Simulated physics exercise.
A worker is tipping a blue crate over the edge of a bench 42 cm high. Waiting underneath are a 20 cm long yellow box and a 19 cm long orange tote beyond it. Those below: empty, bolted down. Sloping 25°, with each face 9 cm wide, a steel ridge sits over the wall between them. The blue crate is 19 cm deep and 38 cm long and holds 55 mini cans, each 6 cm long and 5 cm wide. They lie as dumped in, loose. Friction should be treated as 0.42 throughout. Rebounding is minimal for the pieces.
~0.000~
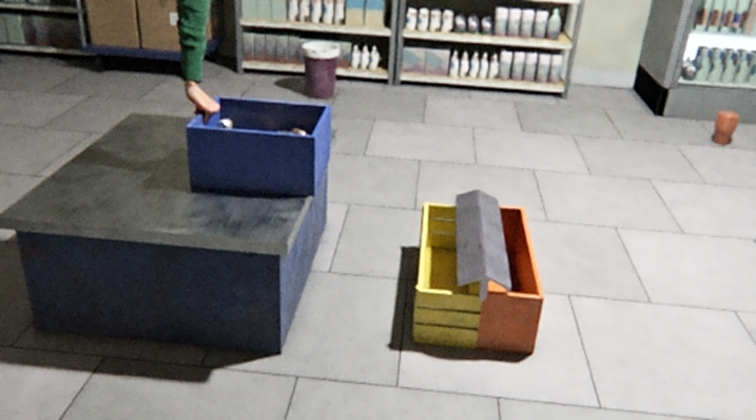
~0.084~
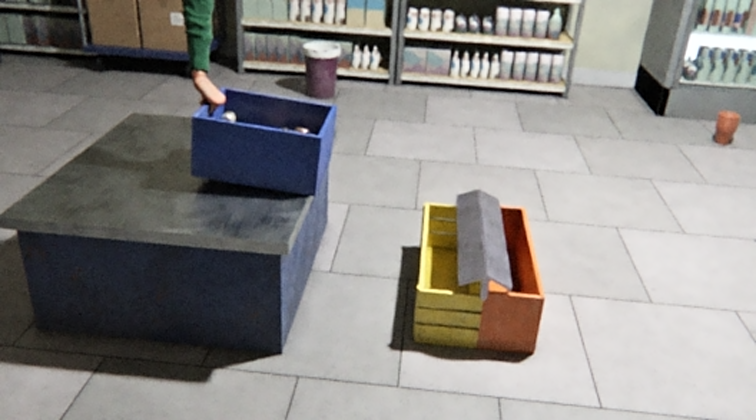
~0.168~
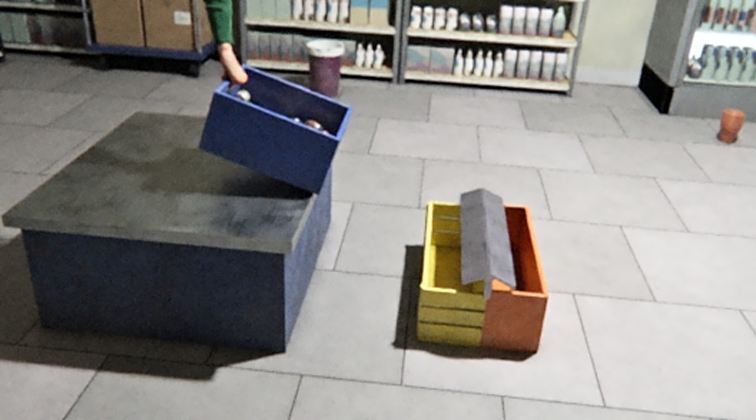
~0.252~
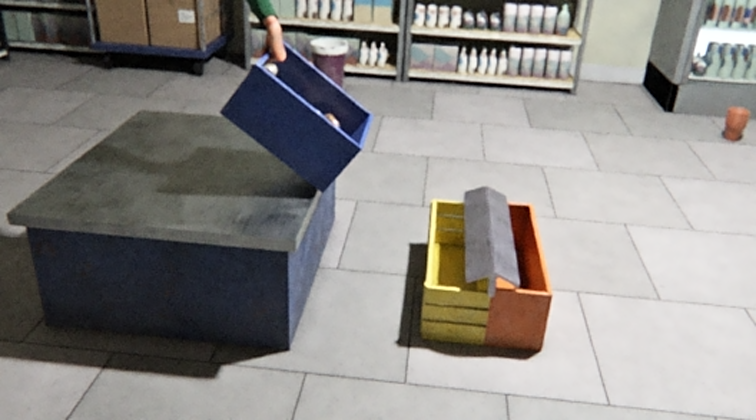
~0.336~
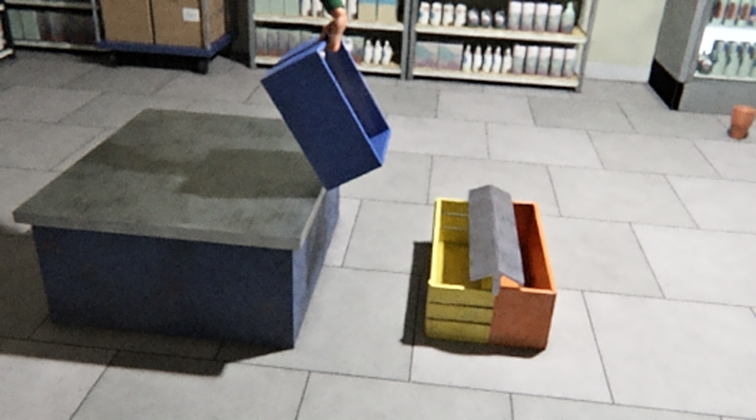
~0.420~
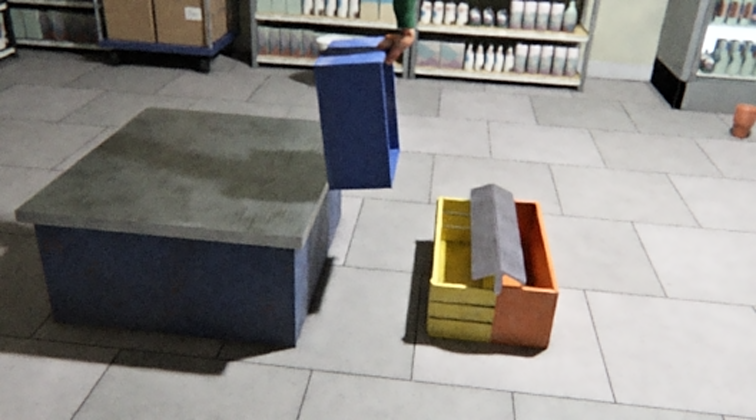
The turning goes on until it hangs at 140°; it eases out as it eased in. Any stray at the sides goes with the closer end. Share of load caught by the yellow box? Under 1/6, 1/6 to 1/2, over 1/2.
Honestly, a share of a sixth to half lands there.
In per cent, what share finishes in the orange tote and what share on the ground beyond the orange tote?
Result: Near 5 % and near 10 %.
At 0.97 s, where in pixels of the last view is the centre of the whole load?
Centre estimate - approximately (427, 269).
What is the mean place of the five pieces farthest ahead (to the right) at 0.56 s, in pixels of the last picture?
I'd put them at about (439, 117).
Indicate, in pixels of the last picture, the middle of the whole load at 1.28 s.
At about (425, 273).
After 0.56 s, tilt 118°; 53 still in the blue crate and 2 in the air.
After 0.73 s, tilt 140°; 7 still in the blue crate, 12 in the yellow box, 1 in the orange tote, 5 on the ground short of the yellow box and 30 in the air.
After 0.97 s, tilt 140°; 18 in the yellow box, 2 in the orange tote, 24 on the ground short of the yellow box, 1 on the ground beyond the orange tote and 10 in the air.
Outcome (at 1.28 s), 18 in the yellow box, 3 in the orange tote, 28 on the ground short of the yellow box and 6 on the ground beyond the orange tote. Asked share, 18 of 55, 33 per cent.
